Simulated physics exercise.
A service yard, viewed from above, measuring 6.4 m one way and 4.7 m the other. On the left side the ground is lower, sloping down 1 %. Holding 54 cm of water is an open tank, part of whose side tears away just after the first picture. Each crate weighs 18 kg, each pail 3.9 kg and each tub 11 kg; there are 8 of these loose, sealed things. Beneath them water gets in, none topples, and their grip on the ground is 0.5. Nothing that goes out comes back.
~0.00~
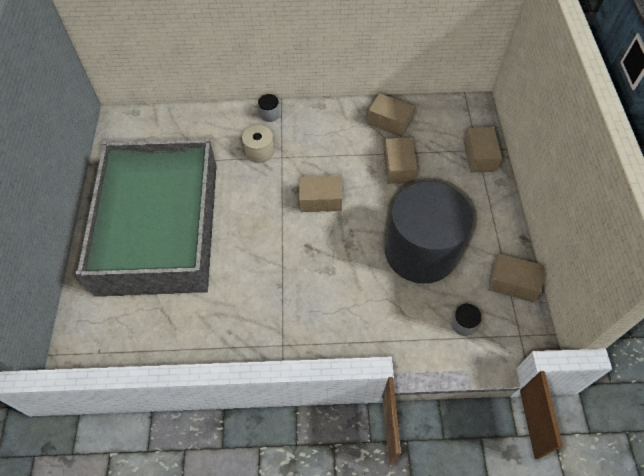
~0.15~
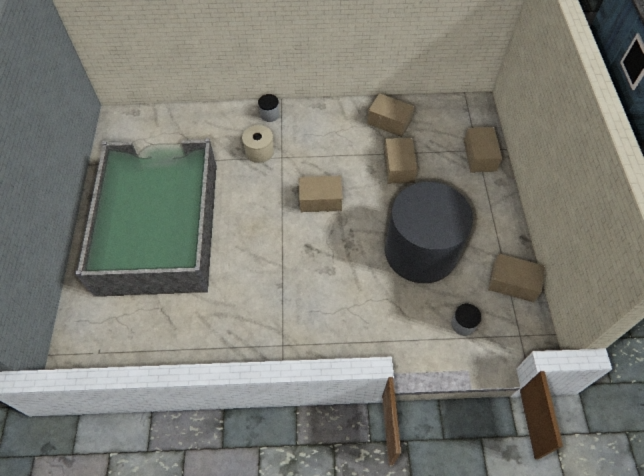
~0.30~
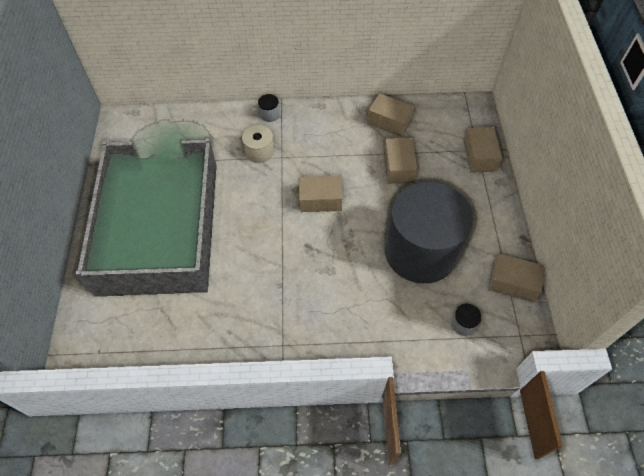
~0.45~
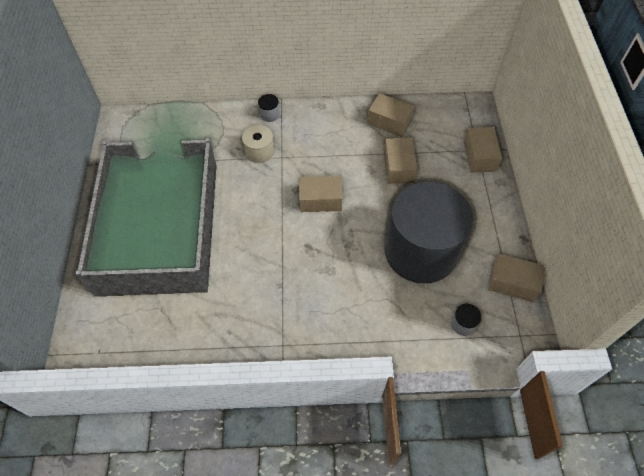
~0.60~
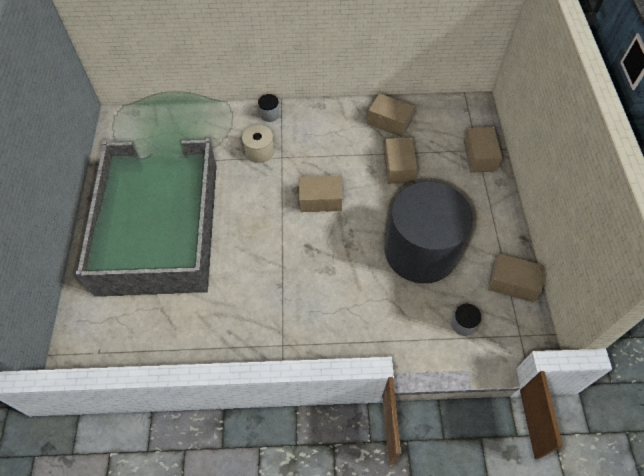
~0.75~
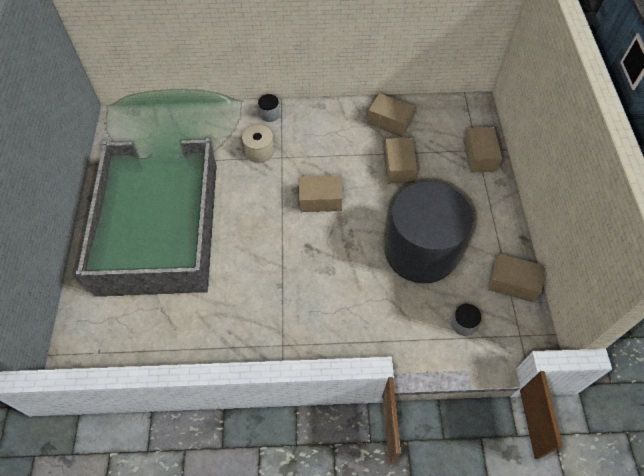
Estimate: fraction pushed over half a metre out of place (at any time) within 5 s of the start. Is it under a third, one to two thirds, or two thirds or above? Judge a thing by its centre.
It is under a third.
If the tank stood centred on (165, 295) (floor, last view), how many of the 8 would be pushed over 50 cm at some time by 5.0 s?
The answer would then be 2.
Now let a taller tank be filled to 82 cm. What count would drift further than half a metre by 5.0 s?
It would come to 5 of them.
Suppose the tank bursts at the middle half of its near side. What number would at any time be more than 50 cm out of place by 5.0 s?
Then it comes to 1 of them.
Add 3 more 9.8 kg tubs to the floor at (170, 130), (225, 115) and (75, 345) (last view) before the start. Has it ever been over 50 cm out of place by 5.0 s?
In the order asked: Above the mark; above the mark; above the mark.
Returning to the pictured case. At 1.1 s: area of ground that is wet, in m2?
About 5.5 m2 is covered.
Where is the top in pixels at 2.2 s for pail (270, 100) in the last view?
Near (336, 133).
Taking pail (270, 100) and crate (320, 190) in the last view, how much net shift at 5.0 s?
250 cm and 0 cm.
After 1.1 s 0 of 8 are over 50 cm from their spots; 0 afloat.
After 2.2 s 1 of 8 are over 50 cm from their spots; 0 afloat.
After 3.5 s 1 of 8 are over 50 cm from their spots; 0 afloat.
After 5.0 s 2 of 8 are over 50 cm from their spots, and 2 have been at some point; 0 afloat.
